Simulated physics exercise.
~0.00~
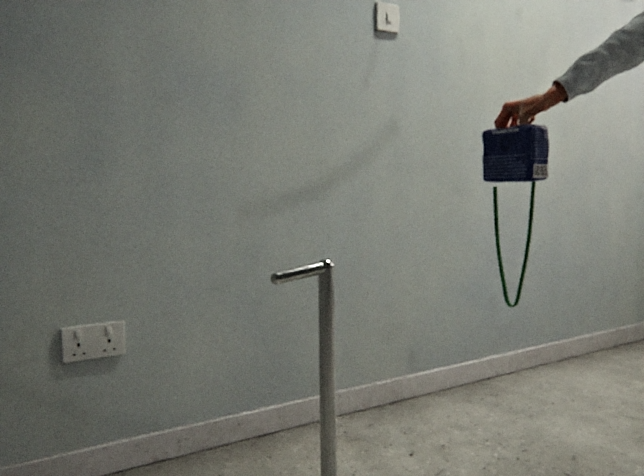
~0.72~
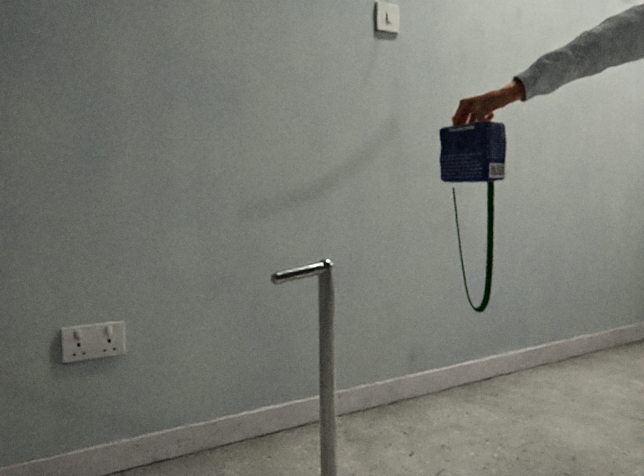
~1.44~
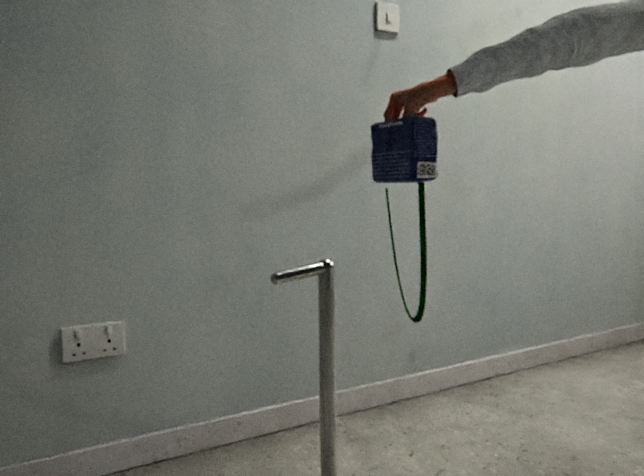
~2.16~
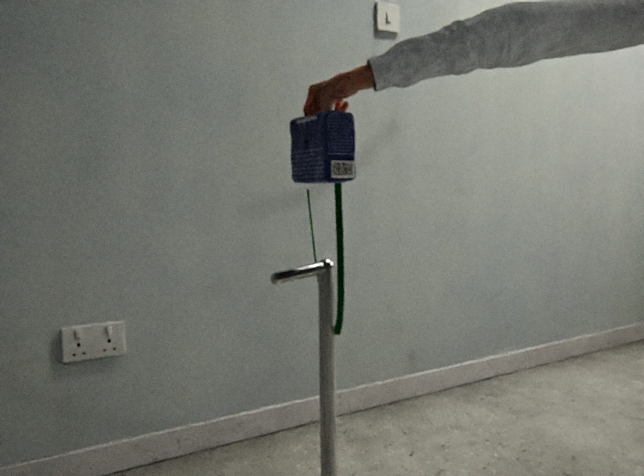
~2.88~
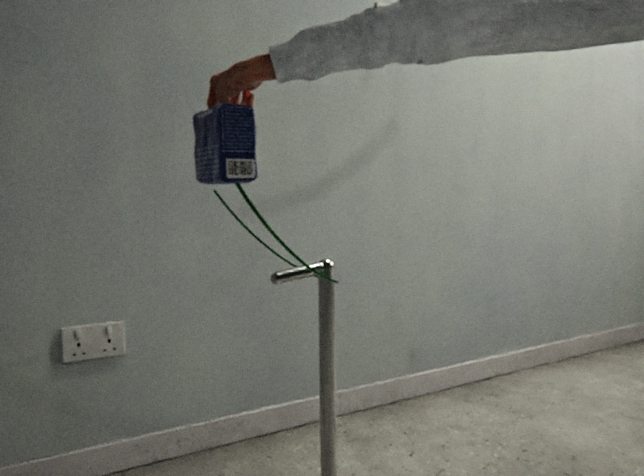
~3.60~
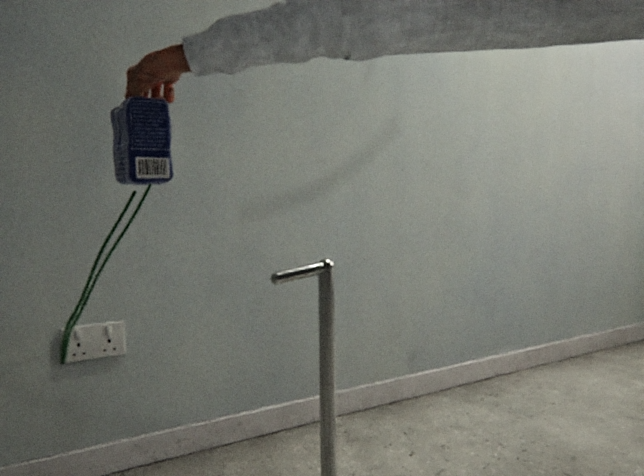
We see a hand carrying a dark blue pouch with a hanging green loop leftward toward a metal post with a sideways hook. The loop reaches the hook and trails over it, then comes free and swings left as the pouch continues past the post, still held upright.
